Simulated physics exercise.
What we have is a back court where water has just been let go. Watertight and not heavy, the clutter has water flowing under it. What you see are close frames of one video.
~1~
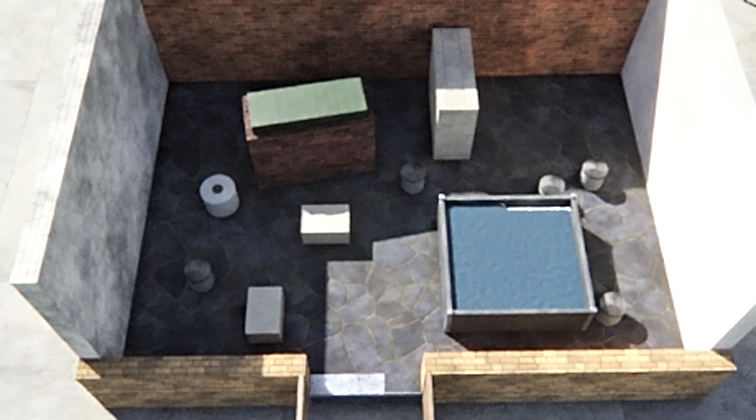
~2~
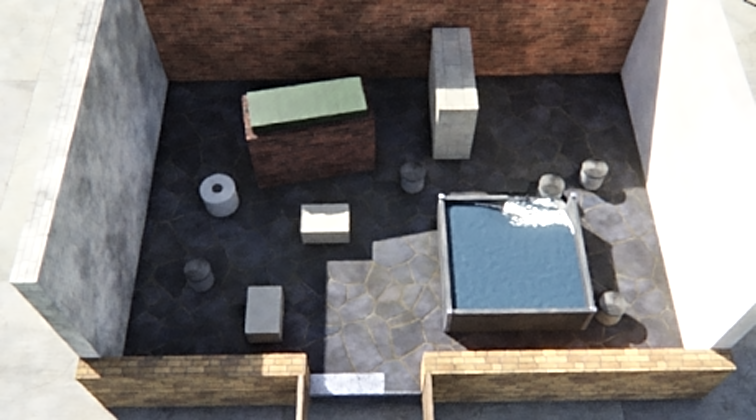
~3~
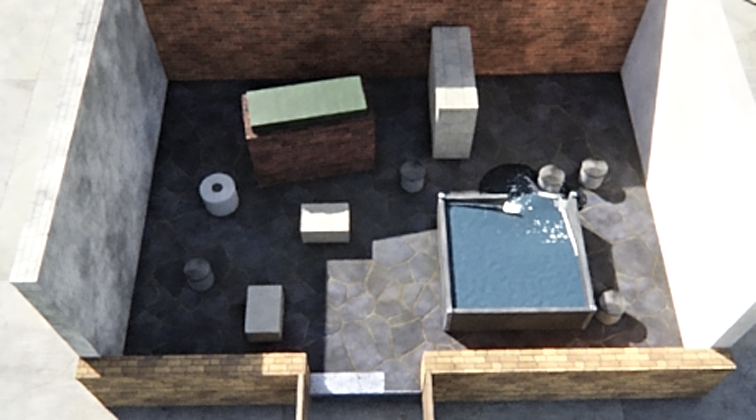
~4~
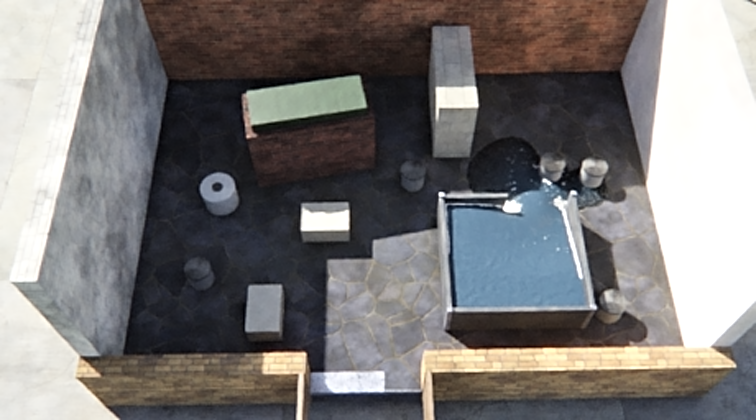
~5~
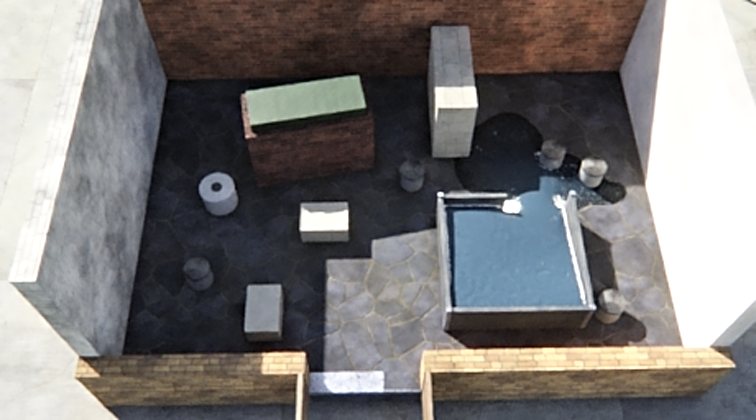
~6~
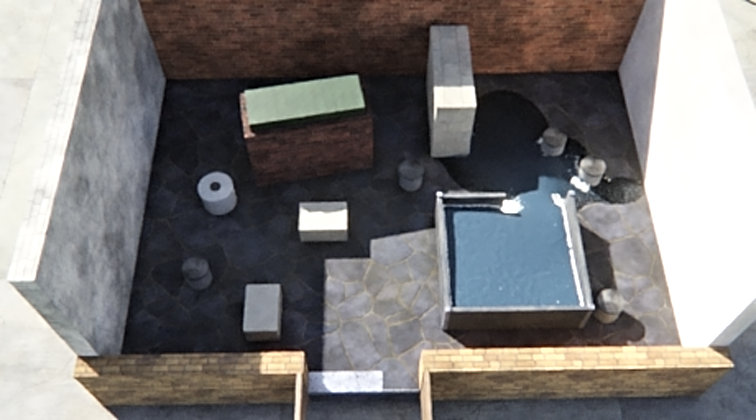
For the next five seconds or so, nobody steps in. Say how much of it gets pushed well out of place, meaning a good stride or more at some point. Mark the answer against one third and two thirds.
Fewer than a third of them.
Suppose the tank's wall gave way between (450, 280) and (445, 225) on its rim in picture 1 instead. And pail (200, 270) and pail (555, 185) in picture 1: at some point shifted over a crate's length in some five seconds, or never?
Lab note, as listed: Reached that mark / stayed below that mark.
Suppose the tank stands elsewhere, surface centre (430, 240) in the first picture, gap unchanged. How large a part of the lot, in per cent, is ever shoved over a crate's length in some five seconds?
About 0 per cent.
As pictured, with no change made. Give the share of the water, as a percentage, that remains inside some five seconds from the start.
100 %.
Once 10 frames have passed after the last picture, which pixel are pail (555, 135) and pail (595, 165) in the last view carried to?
(591, 64) and (626, 157), about.
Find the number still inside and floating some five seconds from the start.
The answer would be 0.
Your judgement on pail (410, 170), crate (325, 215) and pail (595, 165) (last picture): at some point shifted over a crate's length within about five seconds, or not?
Well, in the order you gave them, the first stayed under the mark, the second stayed under the mark, and the third went the distance.
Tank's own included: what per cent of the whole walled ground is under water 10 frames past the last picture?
I'd put it at around 30 in a hundred.
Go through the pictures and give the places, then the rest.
The first picture shows a pail at (553, 185) rests on the ground; a pail at (596, 169) rests on the ground; 0 of 8 have shifted.
The second picture shows a pail at (552, 184), on the bottom; a pail at (595, 168), on the bottom; 0 of 8 have shifted.
The third picture shows a pail at (552, 175) rests on the ground, close to its start; a pail at (595, 167), on the bottom; 1 of 8 have shifted.
The fourth picture shows a pail at (553, 162) rests on the ground, a stride from its start; a pail at (595, 166), on the bottom; 1 of 8 have shifted.
The fifth picture shows a pail at (554, 149), on the bottom, a stride from its start; a pail at (594, 166) rests on the ground; 1 of 8 have shifted.
The sixth picture shows a pail at (555, 137), on the bottom, a stride from its start; a pail at (593, 166) rests on the ground; 1 of 8 have shifted.
A moment on, 1 of 8 are well off their spots; 0 afloat.
Next, 1 of 8 are well off their spots; 1 afloat.
Later, 1 of 8 are well off their spots; 1 afloat.
In the end, 2 of 8 are well off their spots, and 2 have been at some point; 0 afloat.
